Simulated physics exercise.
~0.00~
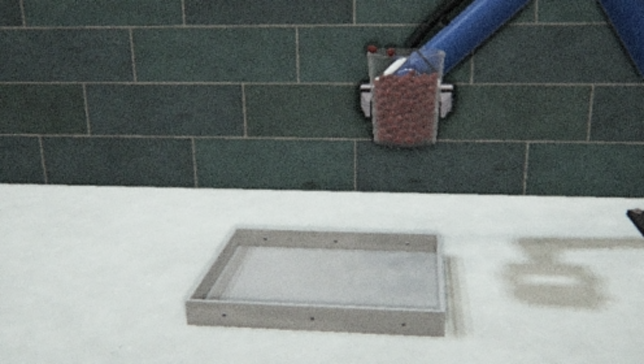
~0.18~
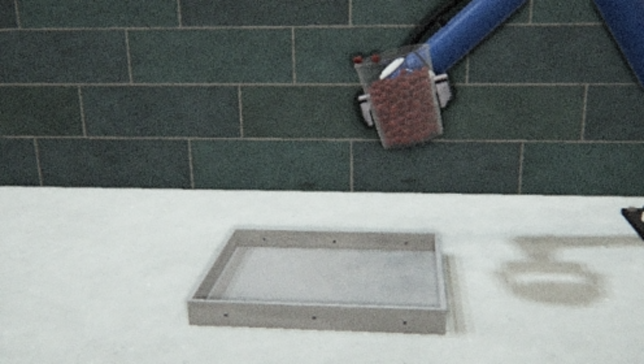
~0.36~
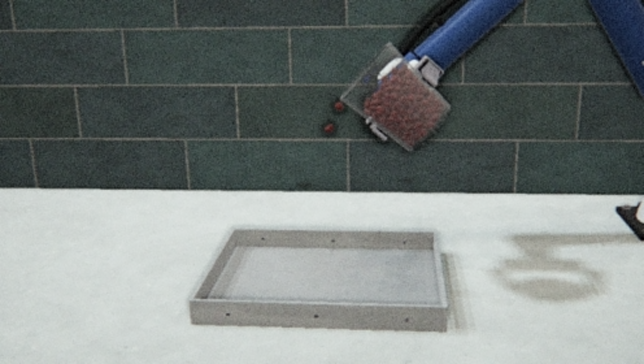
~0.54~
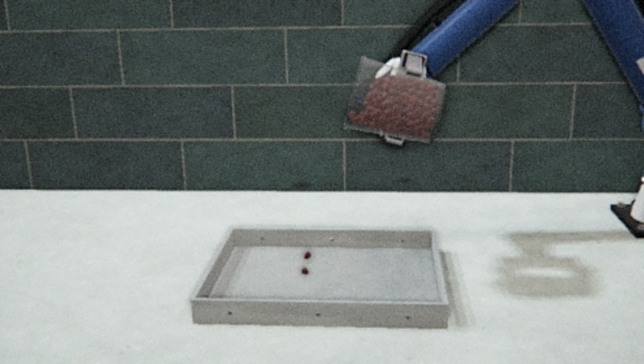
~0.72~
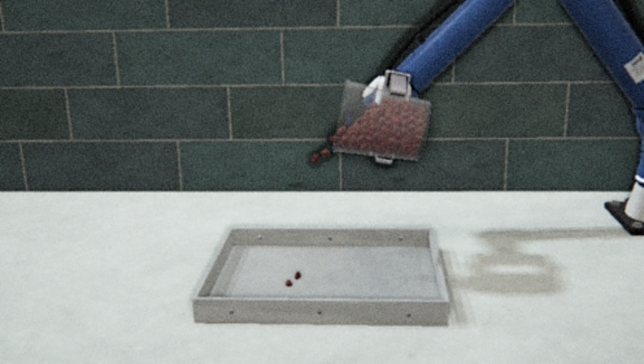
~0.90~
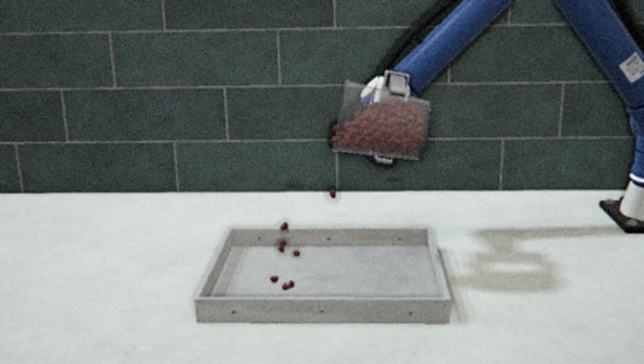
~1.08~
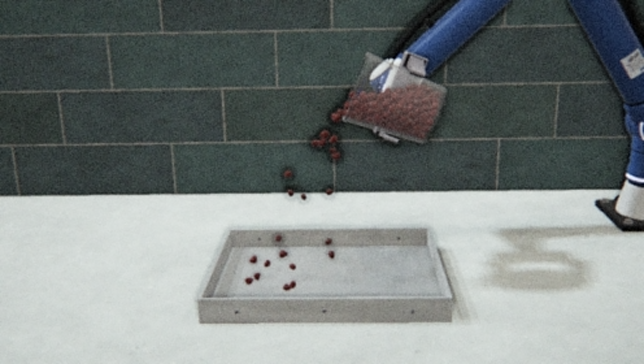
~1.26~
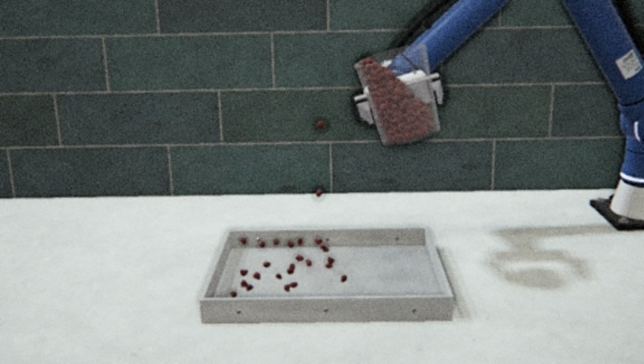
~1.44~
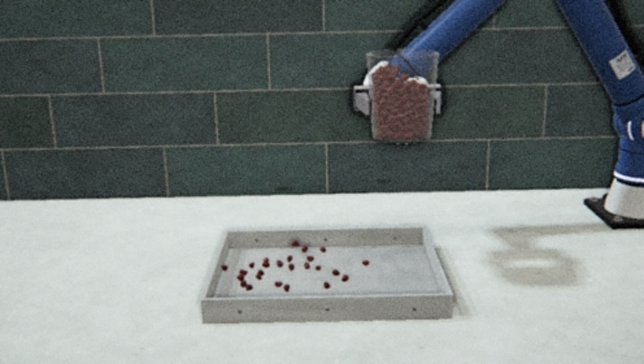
Against a dark green tiled wall, a blue robot arm holds a clear beaker of reddish-brown beans above a pale tabletop with a shallow grey tray on it. The arm tips the beaker to the left until it lies on its side, and a couple of beans drop into the tray. It lowers the beaker slightly, and more beans tumble from the lip in a loose stream. The arm then swings the beaker back upright as the last few fall. At the end the beaker still holds most of its beans, while a small scattering rests in the tray.
